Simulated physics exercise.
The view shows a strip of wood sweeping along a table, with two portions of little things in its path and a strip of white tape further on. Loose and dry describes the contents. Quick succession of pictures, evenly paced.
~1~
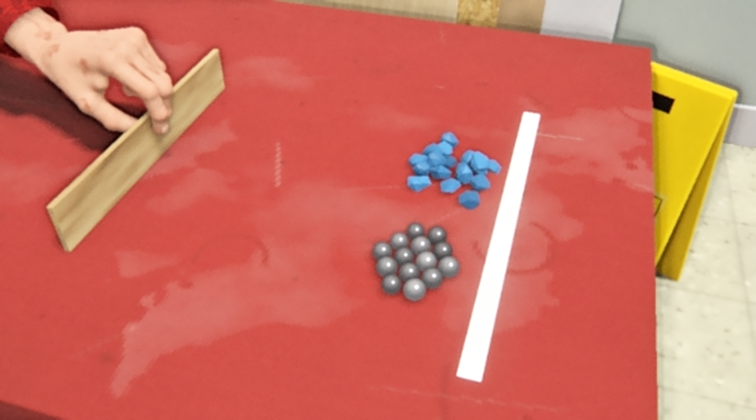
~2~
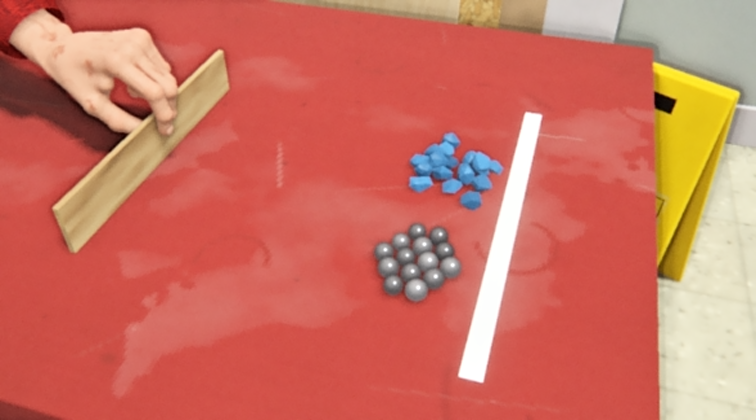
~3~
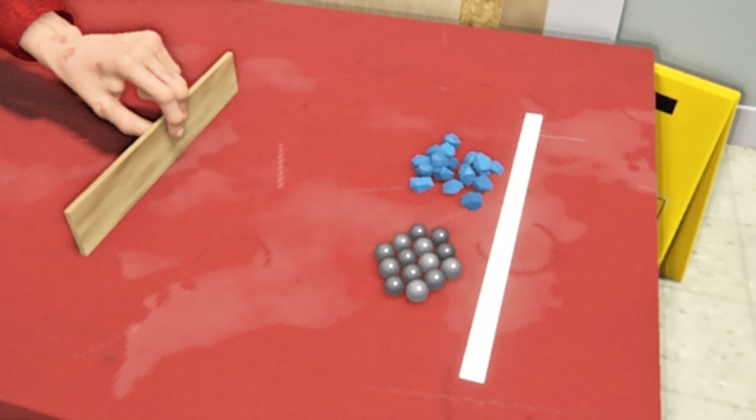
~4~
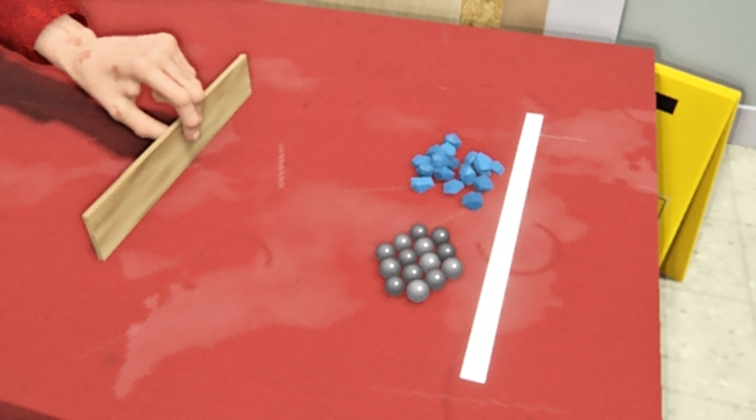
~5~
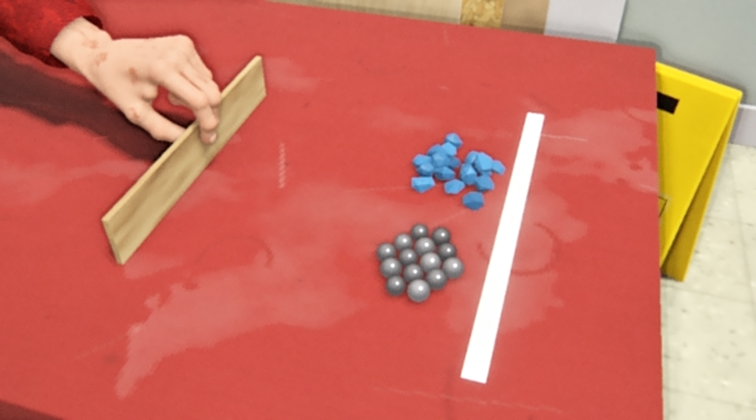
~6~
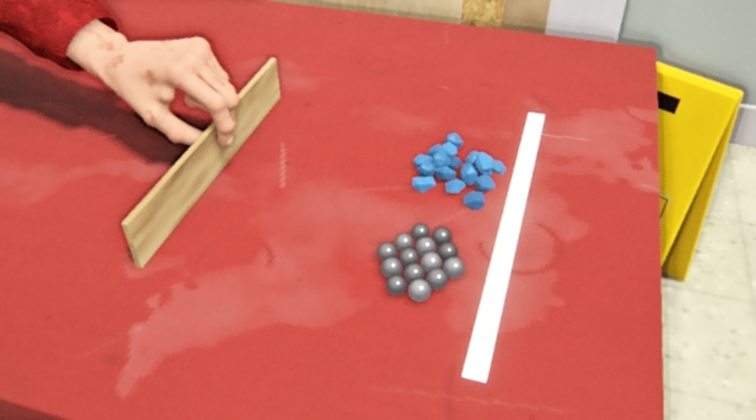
A hand sliding a strip of wood slowly rightward across a red table, with blue stones and steel balls lying still.
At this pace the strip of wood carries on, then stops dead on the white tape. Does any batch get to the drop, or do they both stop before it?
Near batch: Partly goes over. Far batch: Stops before it.
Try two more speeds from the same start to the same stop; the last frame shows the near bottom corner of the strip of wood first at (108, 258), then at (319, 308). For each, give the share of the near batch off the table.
Around 0 % and around 100 %.
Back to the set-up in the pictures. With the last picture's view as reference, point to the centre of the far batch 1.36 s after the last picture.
About (563, 189).
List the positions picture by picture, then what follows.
Strip of wood near (72, 215), at rest; white tape near (530, 123), well back from the edge; edge at (656, 253); near batch near (426, 262), a few steel balls; far batch near (447, 164), a few aquarium stones, in the first frame.
Strip of wood near (78, 216); far batch near (448, 165), in the second frame.
Strip of wood near (89, 219); near batch near (429, 263), in the third frame.
Strip of wood near (107, 223); far batch near (450, 165), in the fourth frame.
Strip of wood near (125, 227); near batch near (430, 263), in the fifth frame.
Strip of wood near (144, 230); white tape near (535, 123); edge at (662, 253); near batch near (431, 262); far batch near (451, 165), in the sixth frame.
Then, 0.53 s on from there, strip of wood still moving, near (367, 154); near batch all on the table, its front near (454, 268); far batch all on the table, its front near (497, 168).
Then, 1.08 s on from there, strip of wood stopped at the white tape; near batch all on the table, its front near (599, 300); far batch all on the table, its front near (592, 203).
Then, 1.36 s on from there, strip of wood stopped at the white tape; near batch all on the table, its front near (680, 334); far batch all on the table, its front near (593, 204).
In the end, strip of wood stopped at the white tape; near batch the whole lot over the edge; far batch all on the table, its front near (593, 204).
